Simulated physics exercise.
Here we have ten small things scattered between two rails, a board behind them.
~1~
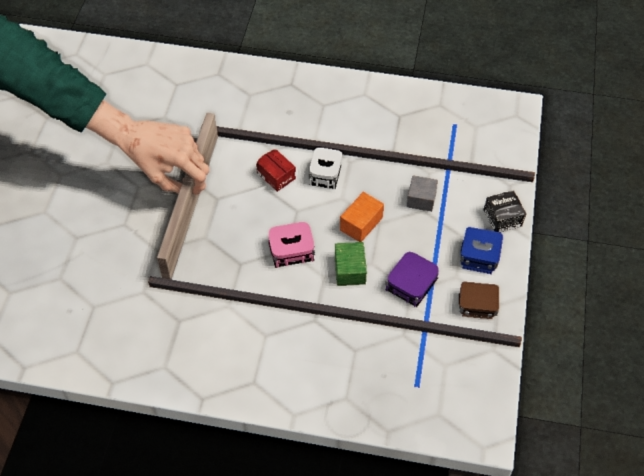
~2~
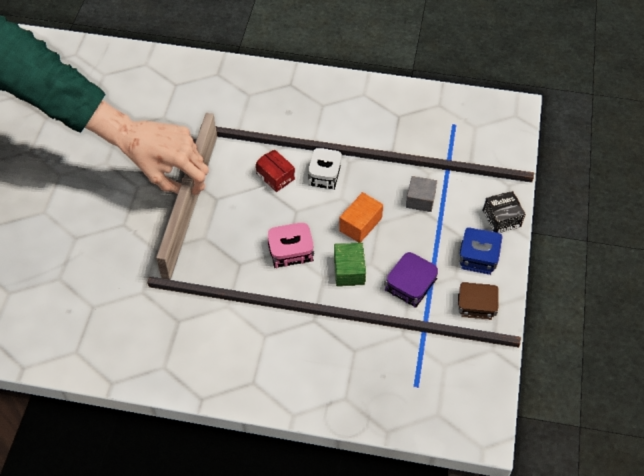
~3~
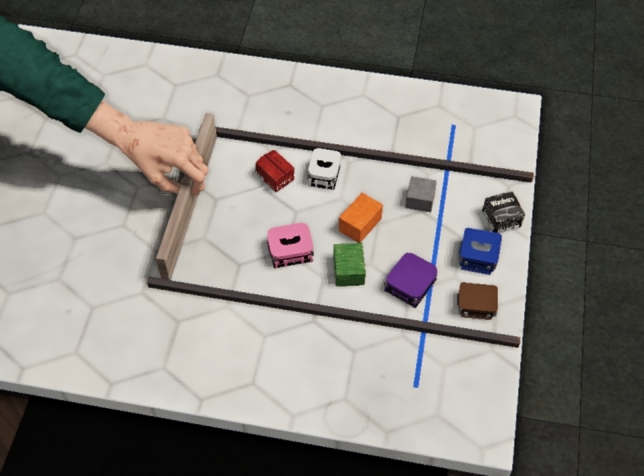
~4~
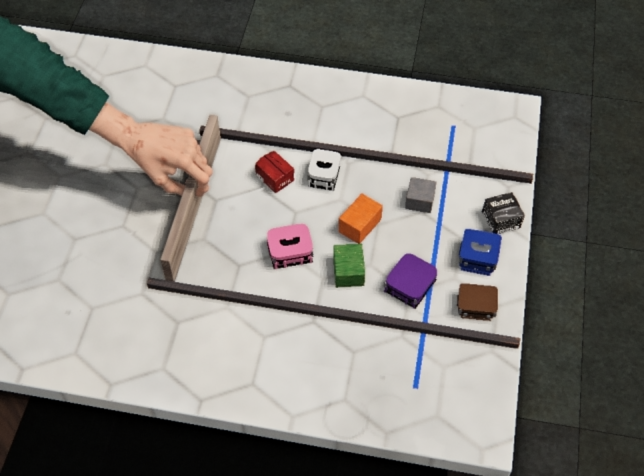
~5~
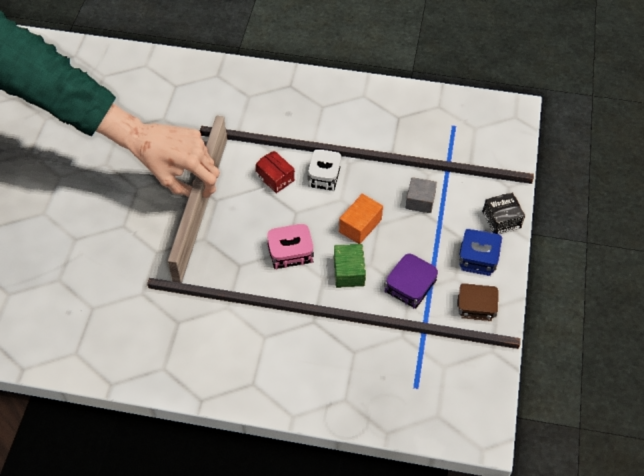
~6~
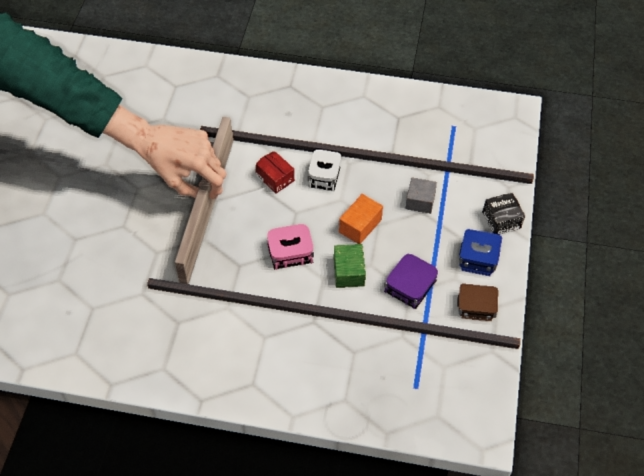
The footage shows ten small, variously coloured blocks and cases scattered between two dark rails on a marble-patterned surface crossed by a blue line, as a green-sleeved hand holds a wooden board, then slides it slightly right towards them.
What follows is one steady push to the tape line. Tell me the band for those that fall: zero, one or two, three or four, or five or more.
The number that fall off is one or two.
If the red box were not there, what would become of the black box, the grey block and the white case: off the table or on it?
The black box remains up; the grey block remains up; the white case does not fall.
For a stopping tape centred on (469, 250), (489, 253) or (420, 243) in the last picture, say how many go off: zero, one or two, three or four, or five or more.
Taking them in turn, either three or four; more than four; one or two.
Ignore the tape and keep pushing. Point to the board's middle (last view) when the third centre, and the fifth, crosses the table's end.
At (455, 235) for the third, at (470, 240) for the fifth.
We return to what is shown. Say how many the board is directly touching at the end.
That makes 4.
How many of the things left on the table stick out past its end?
That would be 2.
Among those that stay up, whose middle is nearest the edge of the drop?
The purple case ends nearest.
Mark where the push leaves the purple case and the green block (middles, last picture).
Near (523, 295) and (489, 290).
A little later, none off yet; black box at rest near (504, 214); brown case at rest near (477, 303); blue case at rest near (480, 253).
Next, none off yet; black box at rest near (504, 214); brown case moving near (485, 305); blue case at rest near (480, 253).
When it is over, the number that fall off is one or two; down, brown case.
